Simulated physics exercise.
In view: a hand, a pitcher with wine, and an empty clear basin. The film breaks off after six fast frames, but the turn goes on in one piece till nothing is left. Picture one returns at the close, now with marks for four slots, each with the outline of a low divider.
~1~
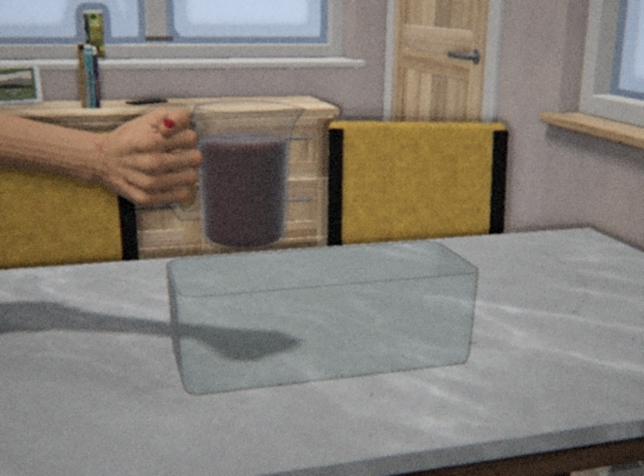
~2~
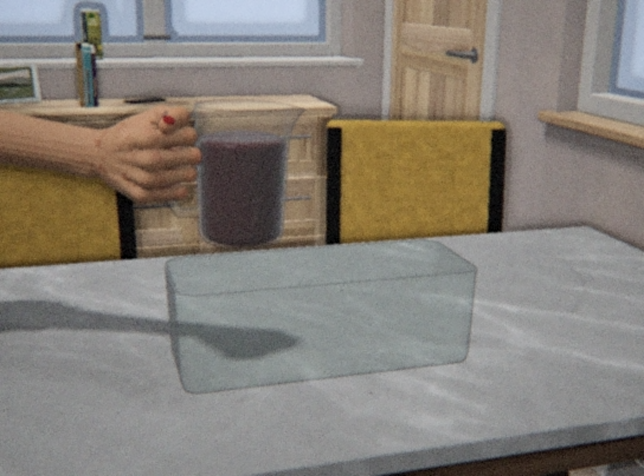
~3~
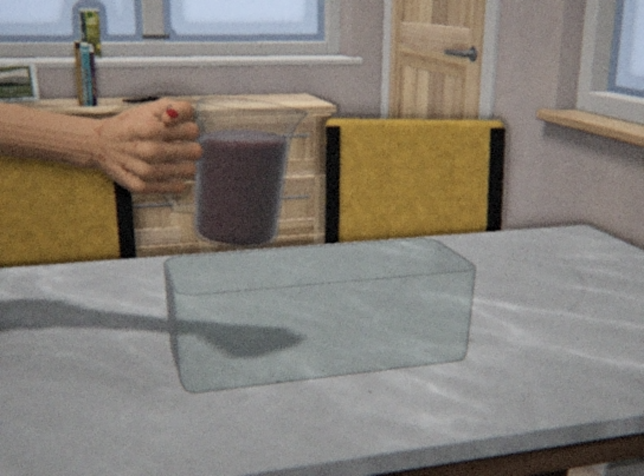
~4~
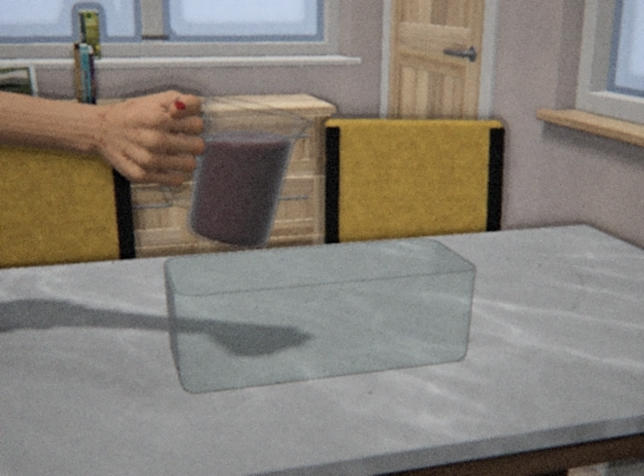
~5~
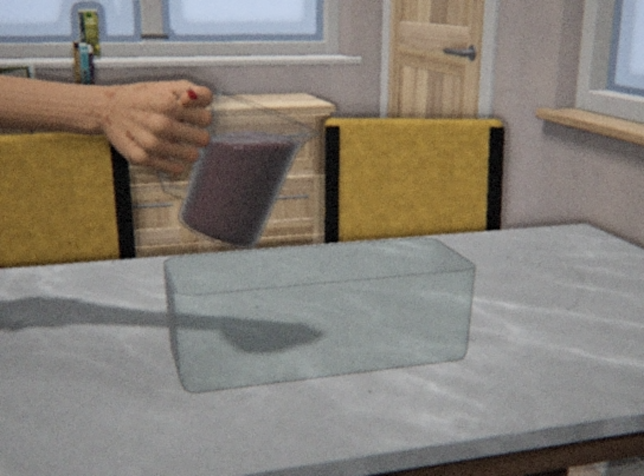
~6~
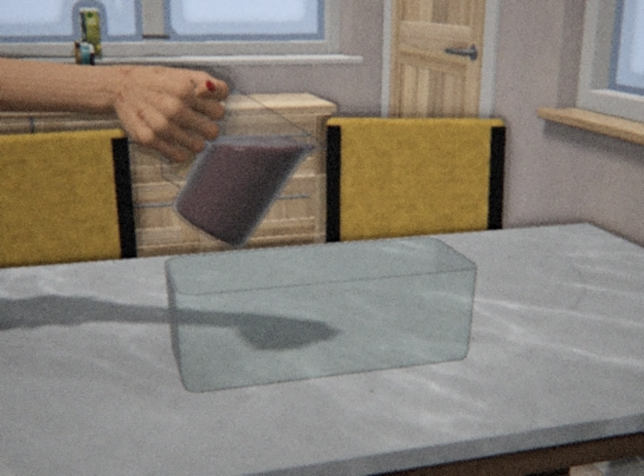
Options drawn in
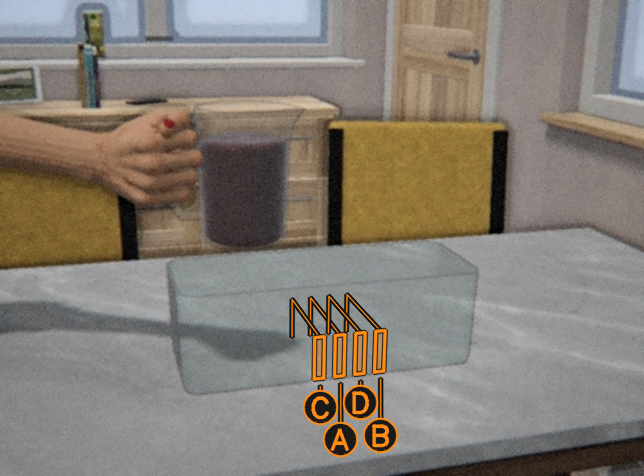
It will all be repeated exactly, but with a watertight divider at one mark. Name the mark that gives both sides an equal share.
I would pick position B.
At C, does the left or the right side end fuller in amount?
The right side.
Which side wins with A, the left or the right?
The right side.
In orange, A at (340, 383); B at (380, 378); C at (320, 386); D at (360, 381).
Choosing A, about 3 % ends left of the wall and 96 % right of it.
Choosing B, about 53 % ends left of the wall and 47 % right of it.
Choosing C, about 4 % ends left of the wall and 95 % right of it.
Choosing D, about 19 % ends left of the wall and 80 % right of it.
